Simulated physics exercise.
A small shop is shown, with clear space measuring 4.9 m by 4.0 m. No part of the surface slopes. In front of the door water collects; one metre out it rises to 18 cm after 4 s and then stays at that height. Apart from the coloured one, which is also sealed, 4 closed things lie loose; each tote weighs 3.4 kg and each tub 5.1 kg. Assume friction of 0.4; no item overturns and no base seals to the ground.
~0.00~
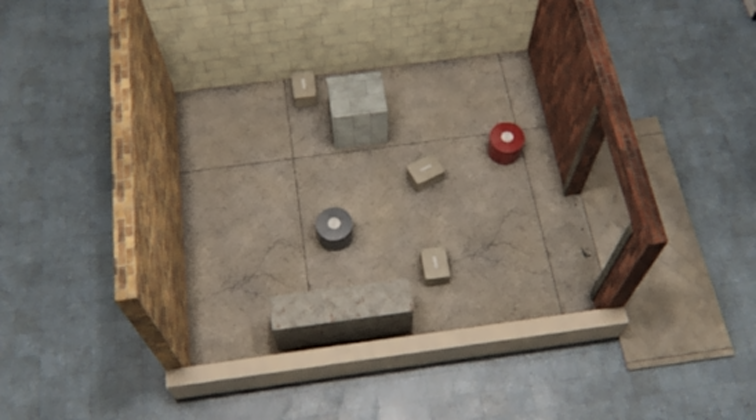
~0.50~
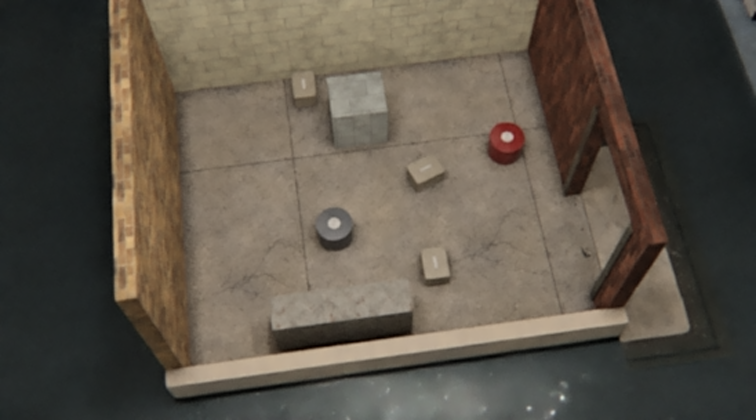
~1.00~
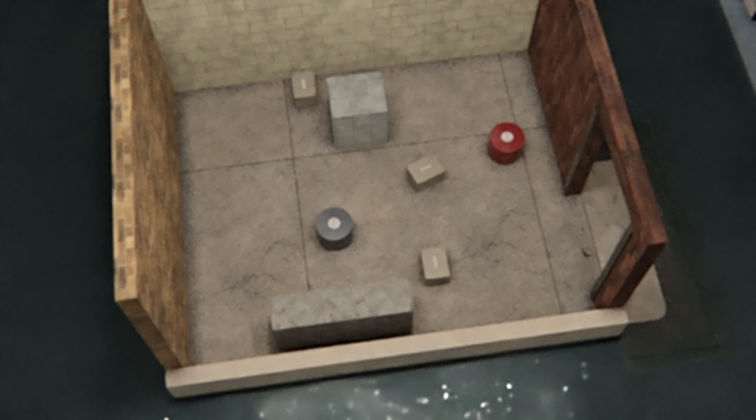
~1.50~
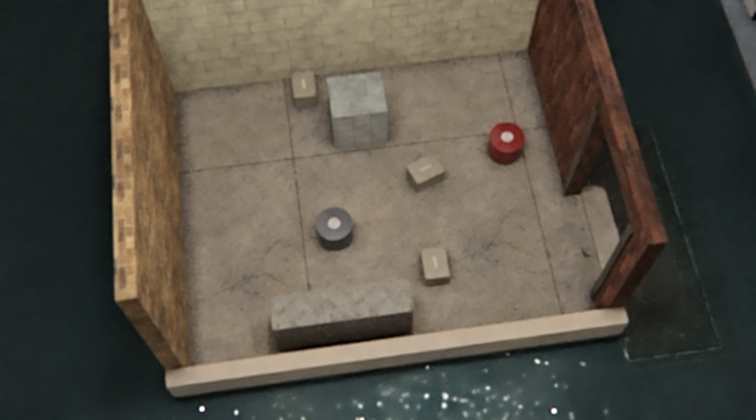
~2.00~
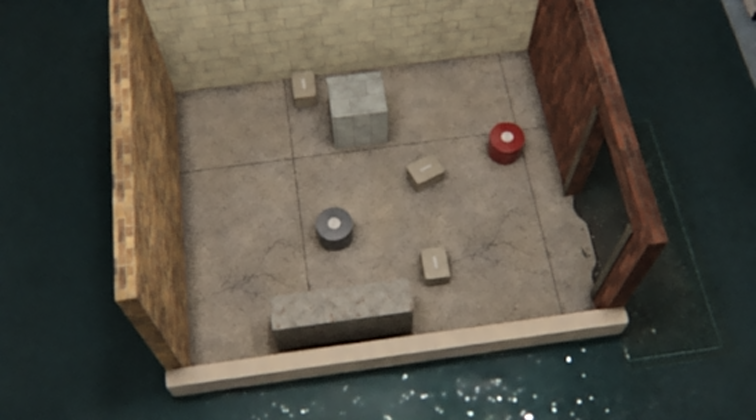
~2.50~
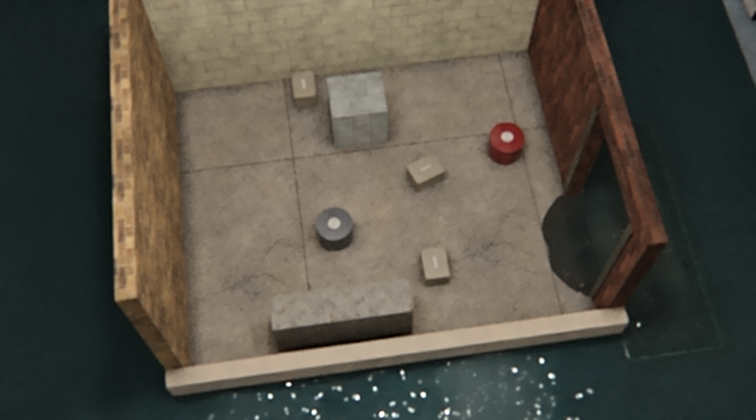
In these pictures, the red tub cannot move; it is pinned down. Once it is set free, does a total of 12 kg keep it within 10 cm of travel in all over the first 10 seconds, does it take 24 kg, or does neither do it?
12 kg does it.
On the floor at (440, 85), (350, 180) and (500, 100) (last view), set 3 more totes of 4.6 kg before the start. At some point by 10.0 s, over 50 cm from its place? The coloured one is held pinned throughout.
One by one: Not far enough, too far and not far enough.
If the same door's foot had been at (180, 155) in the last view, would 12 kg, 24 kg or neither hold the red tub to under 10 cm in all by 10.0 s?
Okay, so the light mass does it.
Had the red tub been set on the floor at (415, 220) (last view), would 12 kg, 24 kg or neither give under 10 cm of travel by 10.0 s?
Result: Heavy passes, light fails.
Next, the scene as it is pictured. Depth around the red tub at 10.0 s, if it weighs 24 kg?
Something like 1 centimetres.
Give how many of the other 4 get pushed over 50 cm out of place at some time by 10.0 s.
Count: 3.
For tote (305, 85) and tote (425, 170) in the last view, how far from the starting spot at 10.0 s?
Respectively 10 and 80 cm.
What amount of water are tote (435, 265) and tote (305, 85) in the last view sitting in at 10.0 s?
About 6 and 5 cm.
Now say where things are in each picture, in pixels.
The first frame shows the red tub at (507, 137), on the bottom; 0.0 m2 under water; 0 of 5 have shifted.
The second frame shows the red tub at (507, 137), on the bottom; water covers 0.0 m2; 0 of 5 have shifted.
The third frame shows the red tub at (507, 137) rests on the ground; 0.0 m2 under water; 0 of 5 have shifted.
The fourth frame shows the red tub at (507, 137) rests on the ground; 0.0 m2 under water; 0 of 5 have shifted.
The fifth frame shows the red tub at (507, 137) rests on the ground; water covers 0.0 m2; 0 of 5 have shifted.
The sixth frame shows the red tub at (507, 137) rests on the ground; 0.4 m2 under water; 0 of 5 have shifted.
After 3.5 s the red tub would be 0 cm from its start with 12 kg and 0 cm from its start with 24 kg; 0 cm of water round it then.
After 4.5 s the red tub would be 0 cm from its start with 12 kg and 0 cm from its start with 24 kg; 0 cm of water round it then.
After 7.0 s the red tub would be 0 cm from its start with 12 kg and 0 cm from its start with 24 kg; 1 cm of water round it then.
After 10.0 s the red tub would be 0 cm from its start with 12 kg and 0 cm from its start with 24 kg; 1 cm of water round it then.
